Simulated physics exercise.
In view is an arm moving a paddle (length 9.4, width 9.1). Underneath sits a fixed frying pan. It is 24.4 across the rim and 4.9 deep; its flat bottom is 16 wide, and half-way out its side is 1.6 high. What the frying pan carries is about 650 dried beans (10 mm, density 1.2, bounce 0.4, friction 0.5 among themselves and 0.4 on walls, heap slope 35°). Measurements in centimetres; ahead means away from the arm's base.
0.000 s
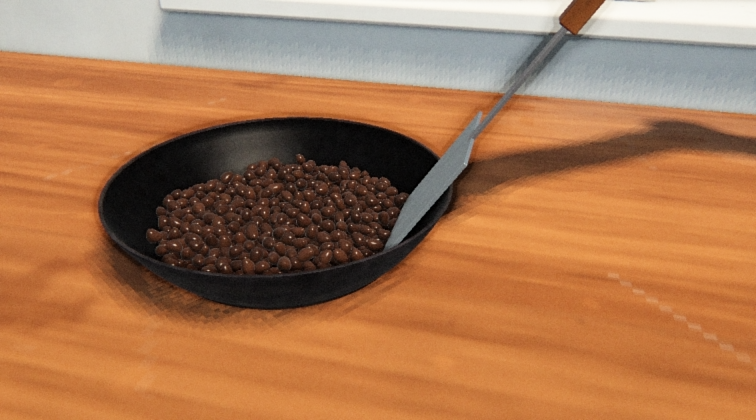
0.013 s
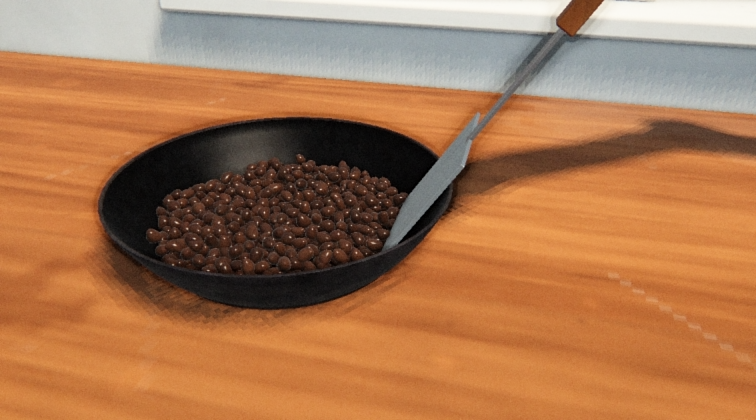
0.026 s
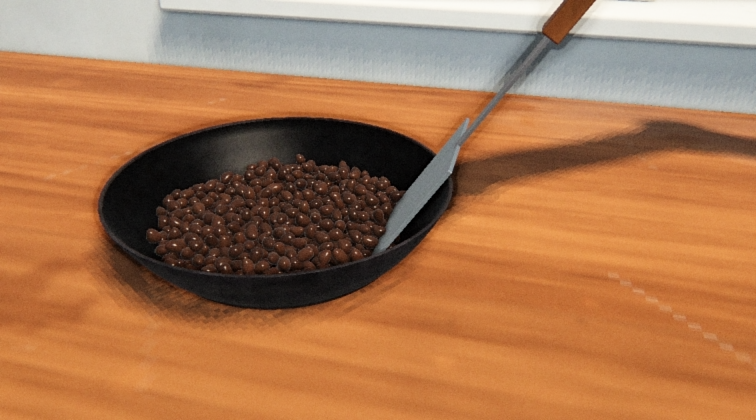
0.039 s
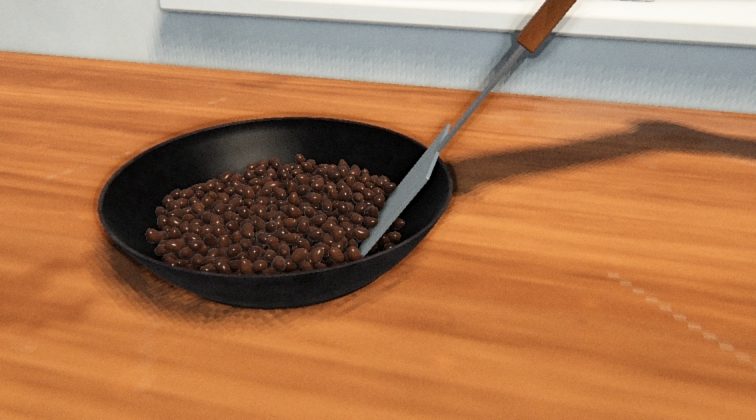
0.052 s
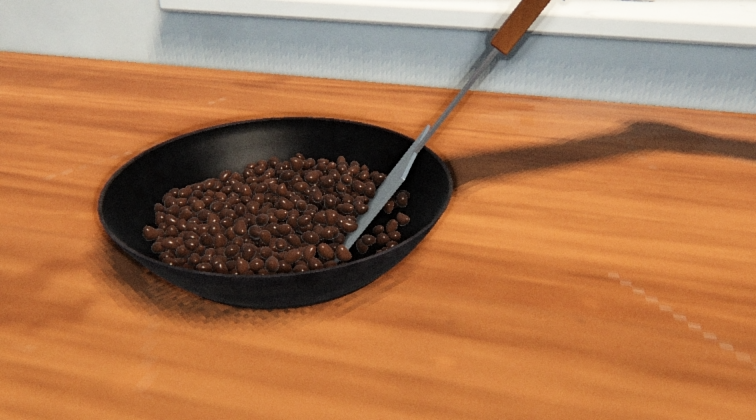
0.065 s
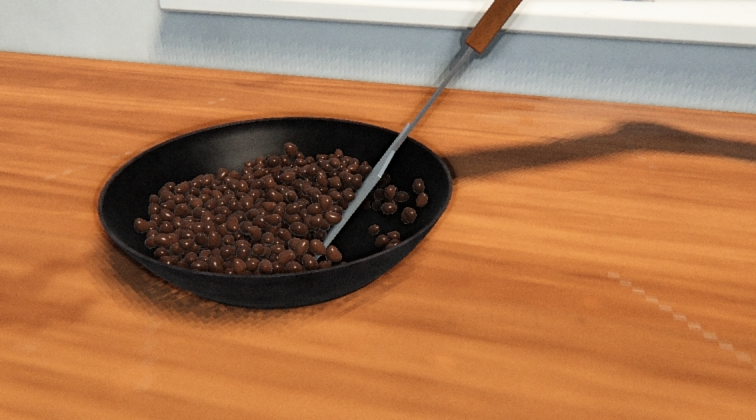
A wooden-handled paddle, still at first, moved left through the dark brown beans in a black frying pan, pushing them into a heap and leaving a few scattered behind on the right.
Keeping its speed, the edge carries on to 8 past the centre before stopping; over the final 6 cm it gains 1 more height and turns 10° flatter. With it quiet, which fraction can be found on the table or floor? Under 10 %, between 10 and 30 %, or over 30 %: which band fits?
The band that fits is over 30 %.
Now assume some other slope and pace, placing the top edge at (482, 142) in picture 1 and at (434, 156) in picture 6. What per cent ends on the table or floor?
Around 20 per cent finishes on the table or floor.
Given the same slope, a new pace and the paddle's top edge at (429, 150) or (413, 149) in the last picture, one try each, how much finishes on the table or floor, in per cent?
Close to 20 per cent in the first try and close to 35 per cent in the second.
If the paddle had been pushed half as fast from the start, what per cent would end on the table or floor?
It would be near 20 per cent.
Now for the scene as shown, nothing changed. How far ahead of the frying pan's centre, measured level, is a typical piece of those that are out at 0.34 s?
I'd put it at some 18 centimetres.
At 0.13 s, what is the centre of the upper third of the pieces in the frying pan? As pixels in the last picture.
Near (220, 183).
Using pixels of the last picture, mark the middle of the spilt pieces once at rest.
Roughly (54, 196).
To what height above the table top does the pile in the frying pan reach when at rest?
Peak at rest, approximately 5.5 centimetres.
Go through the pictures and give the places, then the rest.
In the first frame, paddle top edge at (474, 135), sloping 57°; upper third of the load around (283, 209), from x 155 to 405, top at y 160; 649 in the frying pan.
In the second frame, paddle top edge at (472, 137), sloping 57°; upper third of the load around (283, 209), from x 155 to 405, top at y 160.
In the third frame, paddle top edge at (460, 142), sloping 57°; upper third of the load around (284, 209), from x 155 to 405, top at y 160.
In the fourth frame, paddle top edge at (440, 149), sloping 57°; upper third of the load around (287, 207), from x 155 to 405, top at y 160.
In the fifth frame, paddle top edge at (418, 149), sloping 57°; upper third of the load around (285, 204), from x 150 to 400, top at y 160.
In the sixth frame, paddle top edge at (396, 147), sloping 57°; upper third of the load around (278, 198), from x 140 to 420, top at y 150; 649 in the frying pan.
After 0.10 s, sloping 57°, highest piece 13 above the table; 645 in the frying pan, 4 on the blade or in flight.
After 0.13 s, sloping 54°, highest piece 20 above the table; 645 in the frying pan, 4 on the blade or in flight.
After 0.34 s, sloping 47°, highest piece 37 above the table; 407 in the frying pan, 125 on the table or floor, 117 on the blade or in flight.
After 1.39 s, sloping 47°, highest piece 6 above the table; 406 in the frying pan, 243 on the table or floor.
At rest, 406 in the frying pan, 243 on the table or floor. That is 37 % on the table or floor.
